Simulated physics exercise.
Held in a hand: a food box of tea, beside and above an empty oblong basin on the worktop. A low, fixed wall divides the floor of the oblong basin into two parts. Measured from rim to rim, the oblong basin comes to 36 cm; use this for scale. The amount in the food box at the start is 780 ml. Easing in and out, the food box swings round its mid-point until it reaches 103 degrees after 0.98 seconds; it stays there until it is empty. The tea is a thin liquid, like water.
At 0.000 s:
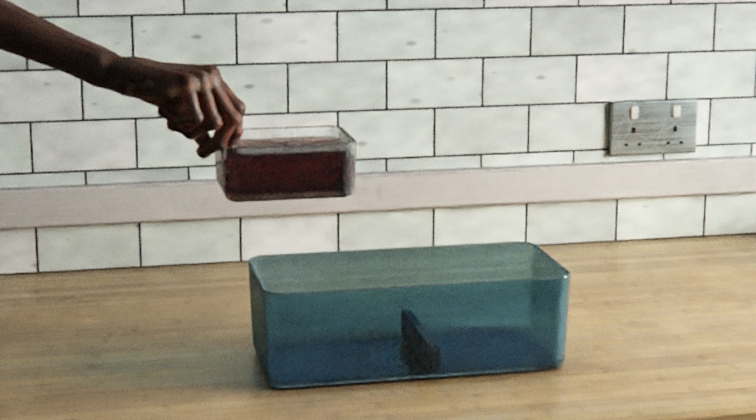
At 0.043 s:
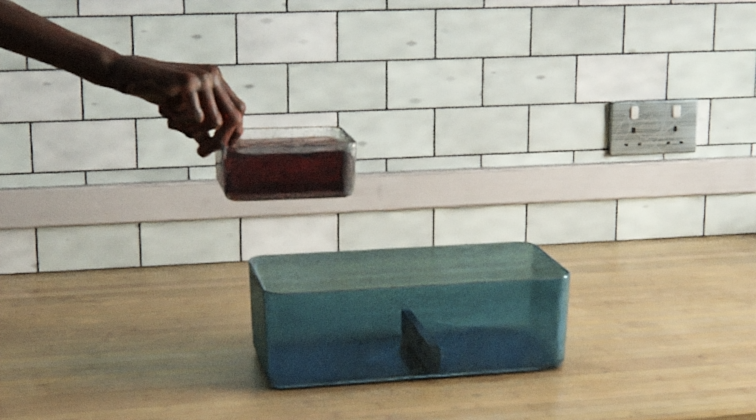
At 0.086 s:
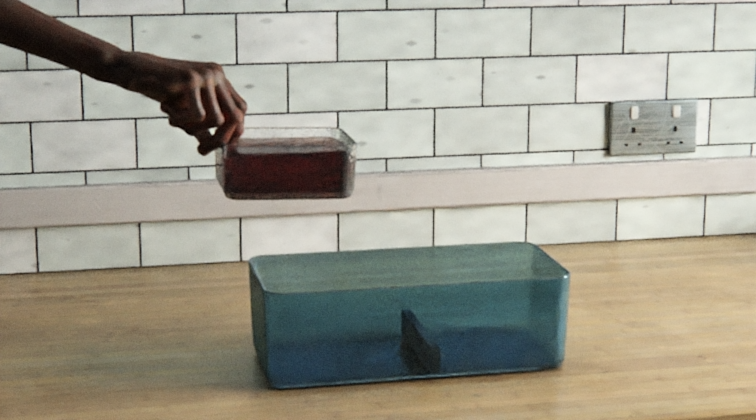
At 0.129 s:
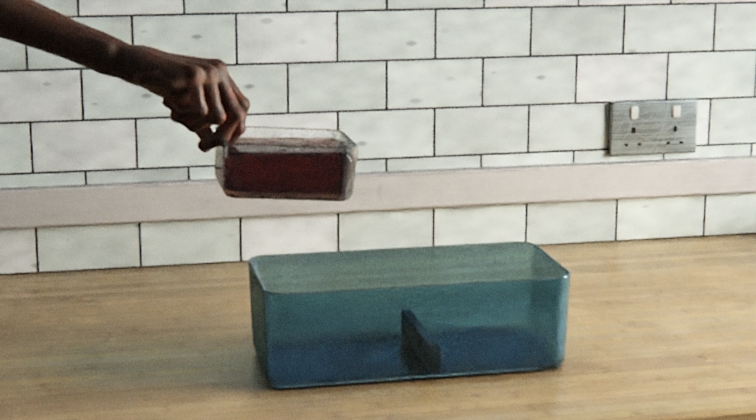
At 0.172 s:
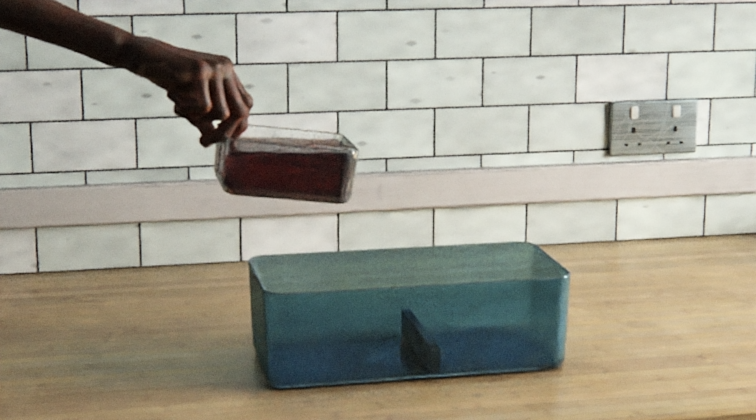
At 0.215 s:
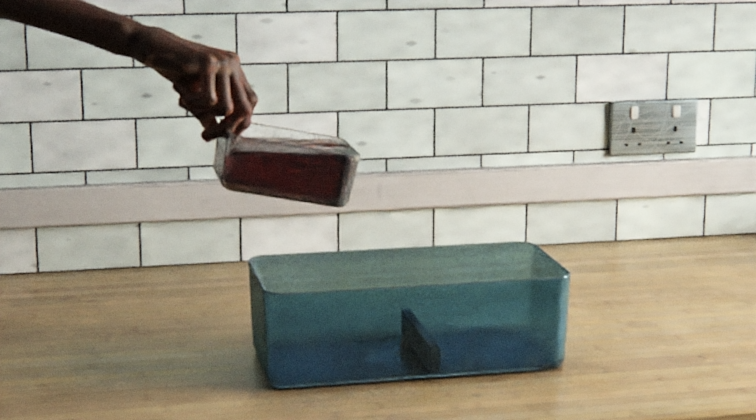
A hand reaching in from the left grips a small clear food box of dark red-brown tea in front of a white brick-tiled wall with a metal socket, seen from the side and slightly above. Below and to the right, an oblong blue-green see-through basin with a dark upright divider rests on a wooden worktop. The hand holds the box almost still, then gently tilts it rightward, while the camera stays fixed.
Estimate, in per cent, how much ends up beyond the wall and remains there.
Roughly 31 % ends up beyond the wall.
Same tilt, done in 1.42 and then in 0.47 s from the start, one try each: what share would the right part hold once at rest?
Near 40 in a hundred on the first go and near 25 in a hundred on the second.
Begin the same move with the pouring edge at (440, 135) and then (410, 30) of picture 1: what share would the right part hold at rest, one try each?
Try 1: Approx. 85 %; try 2: Approx. 65 %.
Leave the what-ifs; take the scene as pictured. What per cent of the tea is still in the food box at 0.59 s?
Roughly 36 %.
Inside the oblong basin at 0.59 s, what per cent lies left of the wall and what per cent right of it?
Lab note: Left near 16, right near 4.
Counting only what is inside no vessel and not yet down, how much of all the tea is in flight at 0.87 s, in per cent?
In-air share: About 5 %.
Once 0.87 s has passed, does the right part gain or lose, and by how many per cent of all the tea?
Net change: A rise of about 2 %.
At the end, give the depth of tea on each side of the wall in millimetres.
Left part: About 18 mm; right part: About 10 mm.
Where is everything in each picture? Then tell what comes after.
In the first frame, tilt 0°; pouring edge (348, 136); surface from (220, 149) to (345, 144); the oblong basin's rim runs from (257, 277) to (551, 260); the wall's top is at (420, 328).
In the second frame, tilt 0°; pouring edge (348, 136); surface from (220, 148) to (346, 144).
In the third frame, tilt 2°; pouring edge (349, 138); surface from (221, 148) to (346, 144).
In the fourth frame, tilt 4°; pouring edge (350, 141); surface from (221, 147) to (347, 146).
In the fifth frame, tilt 8°; pouring edge (351, 145); surface from (222, 146) to (347, 146).
In the sixth frame, tilt 12°; pouring edge (352, 149); surface from (222, 146) to (349, 147).
After 0.59 s the tilt is 68° and 36 per cent is still to pour, 17 is left of the wall and 4 right of it.
After 0.87 s the tilt is 100° and 7 per cent is still to pour, 59 is left of the wall and 29 right of it.
After 1.16 s the tilt is 103° and 0 per cent is still to pour, 66 is left of the wall and 30 right of it.
After 1.48 s the tilt is 103° and 0 per cent is still to pour, 66 is left of the wall and 31 right of it.
In the end 66 per cent lies left of the wall, 31 right of it and 3 outside.
